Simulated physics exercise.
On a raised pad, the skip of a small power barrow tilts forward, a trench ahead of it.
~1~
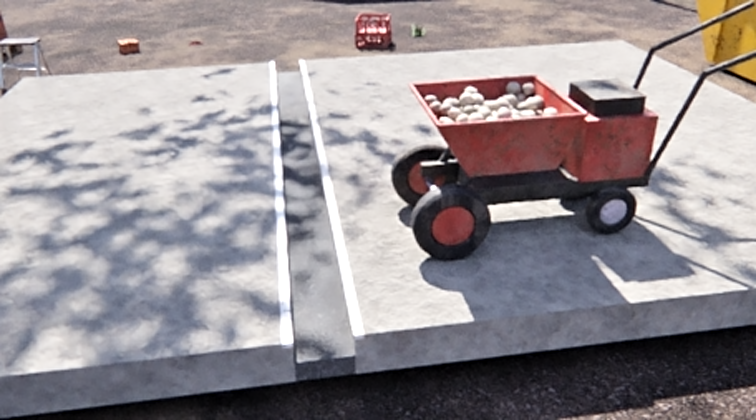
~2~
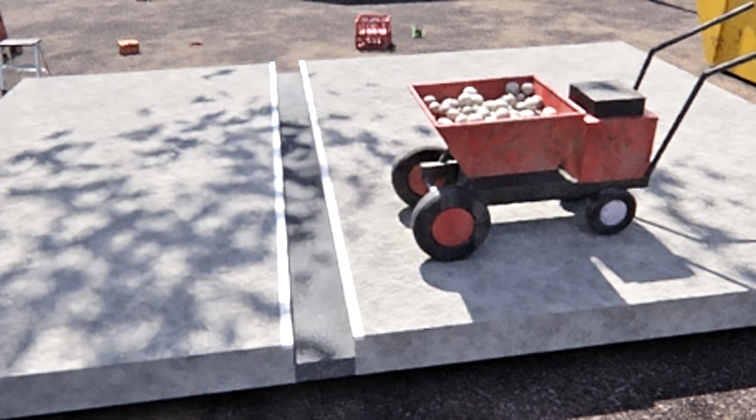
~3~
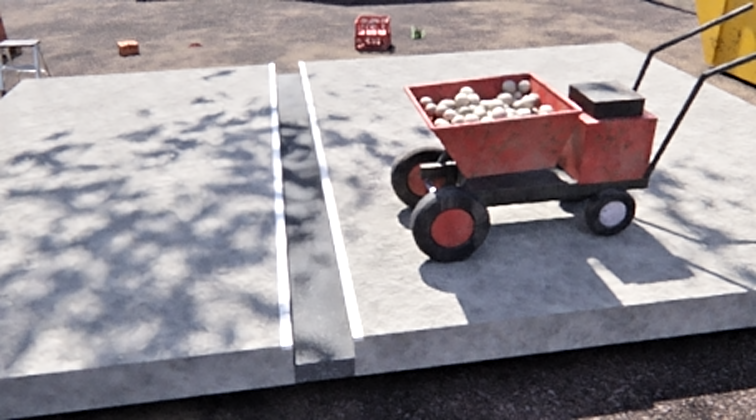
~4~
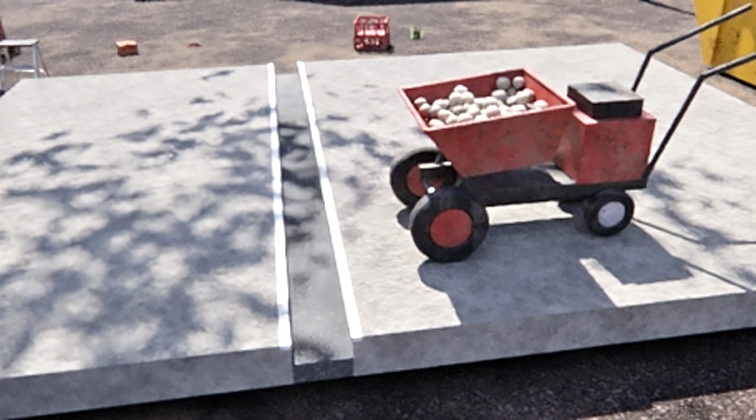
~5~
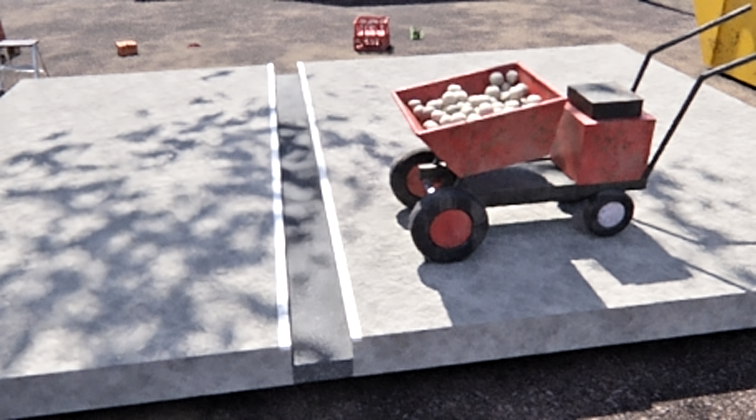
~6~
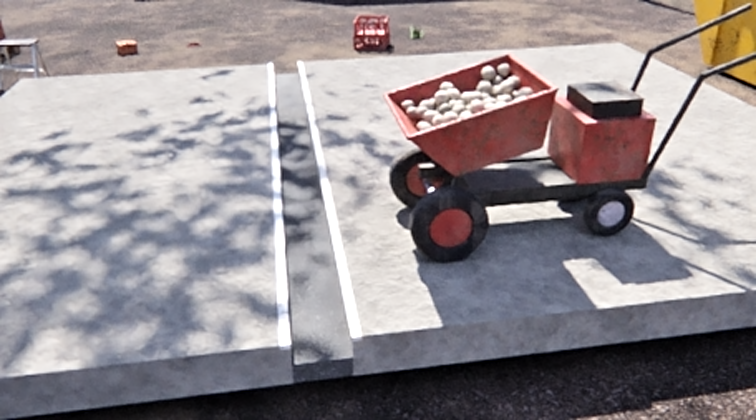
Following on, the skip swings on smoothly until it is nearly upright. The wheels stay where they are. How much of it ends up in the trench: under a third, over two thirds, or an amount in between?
The trench gets above two thirds of the load.
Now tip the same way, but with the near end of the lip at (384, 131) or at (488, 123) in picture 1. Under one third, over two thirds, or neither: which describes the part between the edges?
Under a third, then between a third and two thirds.
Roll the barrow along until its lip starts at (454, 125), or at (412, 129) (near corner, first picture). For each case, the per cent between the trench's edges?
First some 70, then 50 per cent.
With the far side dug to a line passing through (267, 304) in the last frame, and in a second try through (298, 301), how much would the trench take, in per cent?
Close to 90 per cent in the first, close to 50 per cent in the second.
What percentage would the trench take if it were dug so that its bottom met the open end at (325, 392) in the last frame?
Estimated share: Approx. 90 per cent.
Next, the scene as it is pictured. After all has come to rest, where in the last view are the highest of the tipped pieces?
Summit once settled: About (312, 227).
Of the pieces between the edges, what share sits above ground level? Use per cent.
Roughly 30 percent of them.
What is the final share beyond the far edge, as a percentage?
Result: Some 20 % of the load.
Shortly afterwards, skip tipped steeply; the whole lot in the skip.
Next, skip tipped right over; the bulk in the skip; a little in or heaped over the trench; only a few beyond it; a little falling.
Some moments later, skip tipped right over; a little in the skip; only a few short of the trench; near two thirds in or heaped over the trench; near a quarter beyond it.
In the end, skip tipped right over; a little short of the trench; the bulk in or heaped over the trench; near a quarter beyond it.
